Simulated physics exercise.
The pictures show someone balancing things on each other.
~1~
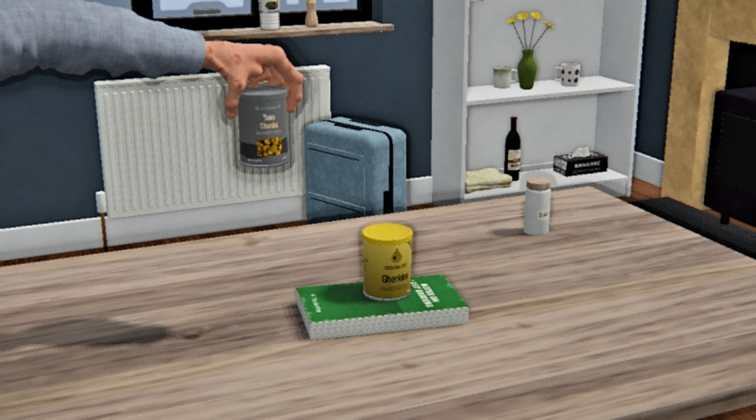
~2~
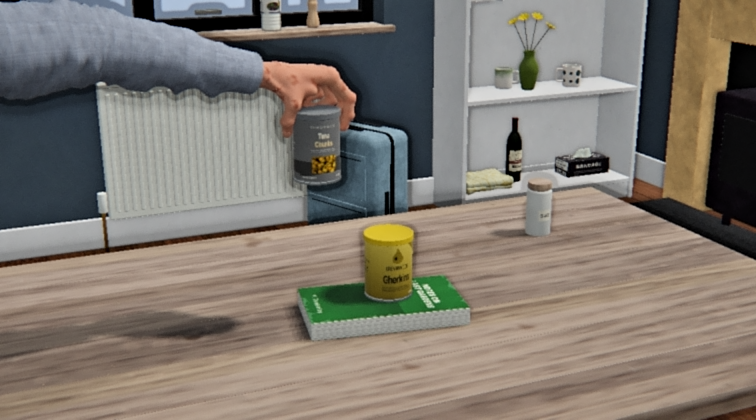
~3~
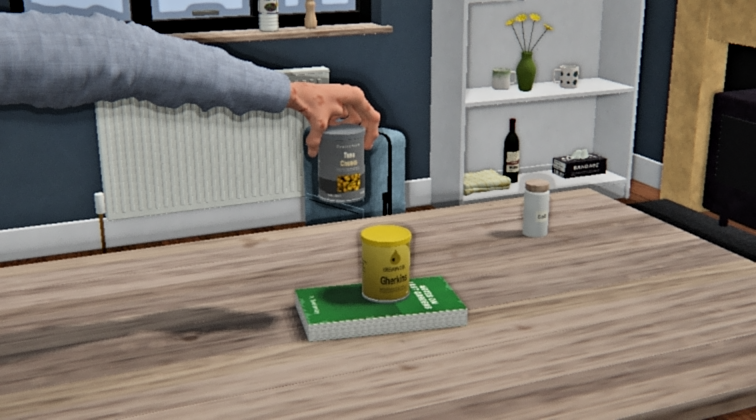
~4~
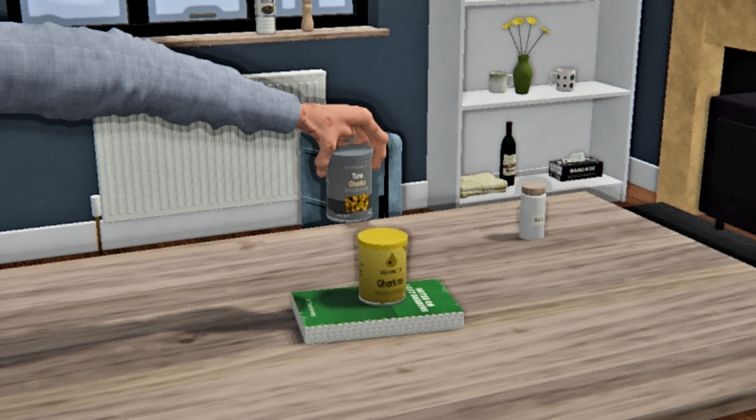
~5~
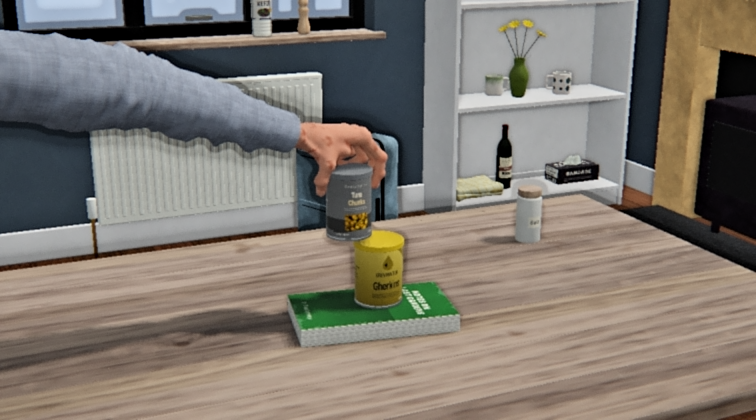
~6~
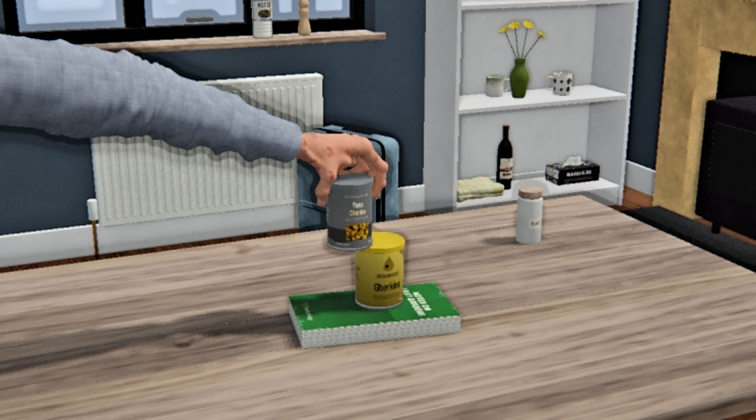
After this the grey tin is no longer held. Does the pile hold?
As it turns out, it loses its balance.
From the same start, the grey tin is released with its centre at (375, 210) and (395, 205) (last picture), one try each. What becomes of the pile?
First try: It keeps its balance; second try: It stays up.
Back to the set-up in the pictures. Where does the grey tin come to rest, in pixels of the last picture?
At about (312, 286).
Then, 0.30 s later than the last frame, grey tin tilted by 42° near (330, 227).
Then, 0.40 s later than the last frame, grey tin now fallen.
Then, 1.80 s later than the last frame, nothing new.
When it is over, fallen, grey tin; the other 3 as before. End places, in pixels of the last picture, grey tin near (312, 286). The pile comes apart.
